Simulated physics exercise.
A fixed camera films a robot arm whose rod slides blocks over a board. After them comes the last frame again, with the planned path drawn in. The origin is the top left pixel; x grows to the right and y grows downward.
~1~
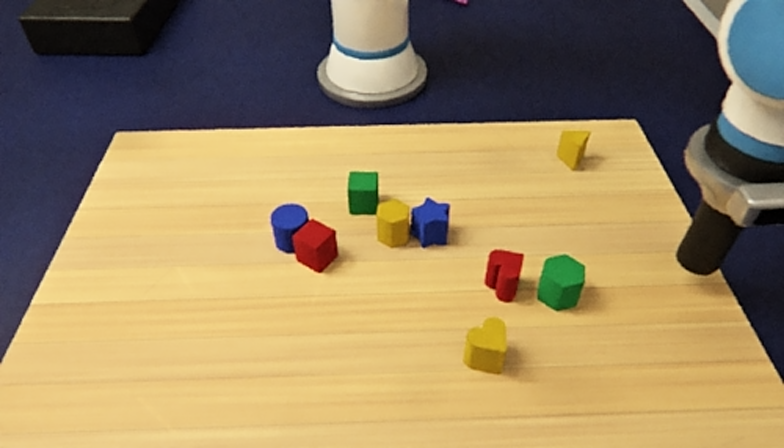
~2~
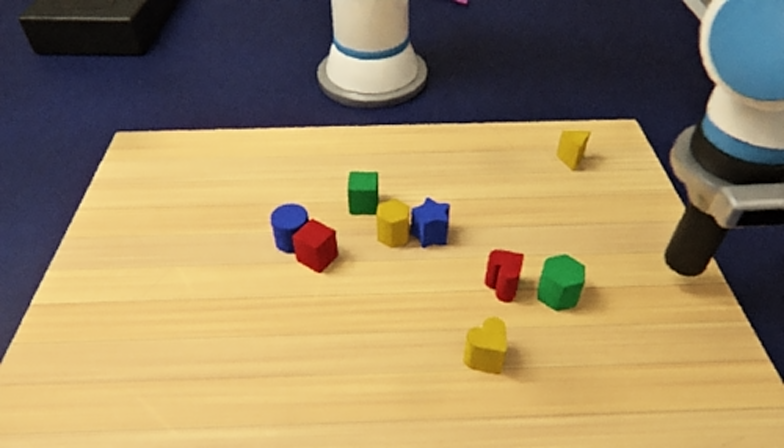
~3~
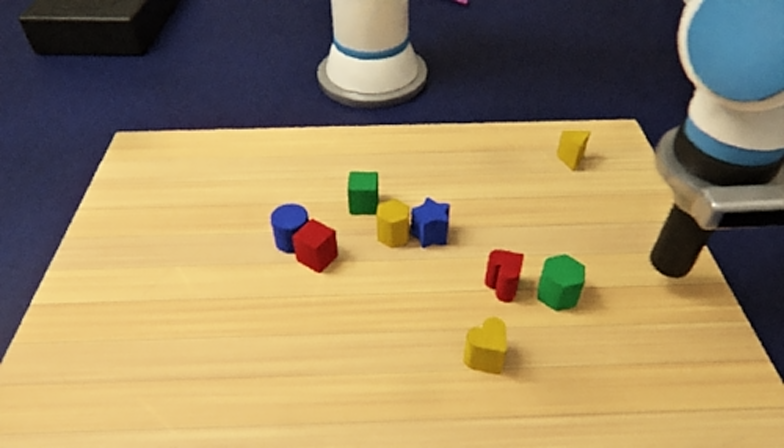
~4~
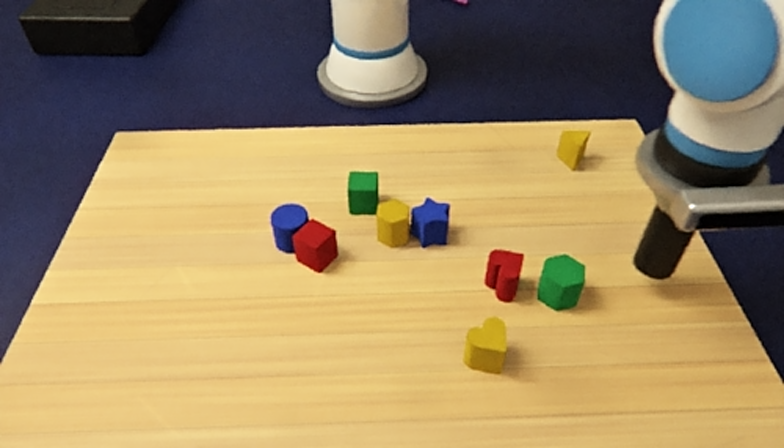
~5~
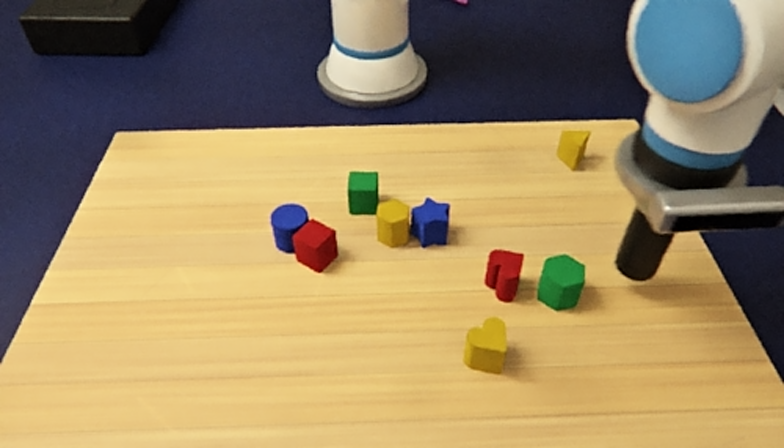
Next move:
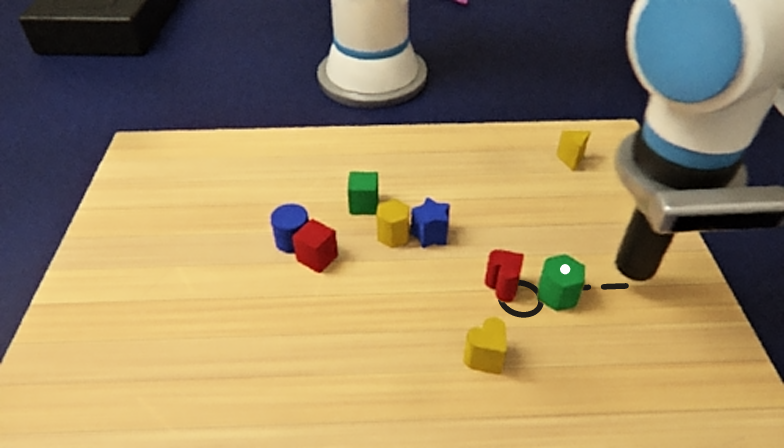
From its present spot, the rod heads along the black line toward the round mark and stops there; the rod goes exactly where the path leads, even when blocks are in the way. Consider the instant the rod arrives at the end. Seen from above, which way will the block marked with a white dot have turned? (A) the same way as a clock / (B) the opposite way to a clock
Letter B.
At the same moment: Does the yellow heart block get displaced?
Final answer: No.
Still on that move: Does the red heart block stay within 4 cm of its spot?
Going by the path, yes.
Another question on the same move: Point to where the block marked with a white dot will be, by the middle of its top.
It comes to (496, 292).
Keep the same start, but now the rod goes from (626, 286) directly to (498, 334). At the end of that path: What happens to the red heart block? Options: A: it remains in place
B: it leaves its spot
I choose B.
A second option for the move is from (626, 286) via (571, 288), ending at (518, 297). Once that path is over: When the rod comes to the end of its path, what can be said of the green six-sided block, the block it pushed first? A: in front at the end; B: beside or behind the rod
A.
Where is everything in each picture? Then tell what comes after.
The first picture shows lower end of the rod at (696, 262), tops of blocks, yellow heart block at (490, 334), red heart block at (508, 262), green six-sided block at (565, 269).
The second picture shows rod at (684, 263), blocks as before.
The third picture shows rod at (669, 264), blocks as before.
The fourth picture shows rod at (653, 266), blocks as before.
The fifth picture shows rod at (635, 267), yellow heart block at (490, 334), red heart block at (508, 262), green six-sided block at (565, 269).
The drawn path runs from (626, 286) through (590, 287) and (555, 290) to (521, 298); the dot is on the green six-sided block.
What follows on the original path. One third of the way, rod at (596, 269); green six-sided block at (559, 270).
Two thirds of the way, rod at (560, 272); red heart block at (491, 262), turned 25° clockwise; green six-sided block at (525, 278), turned 20° anticlockwise.
At the end, rod at (525, 280); yellow heart block not moved; red heart block at (484, 261), turned 40° clockwise; green six-sided block at (496, 292), turned 45° anticlockwise.
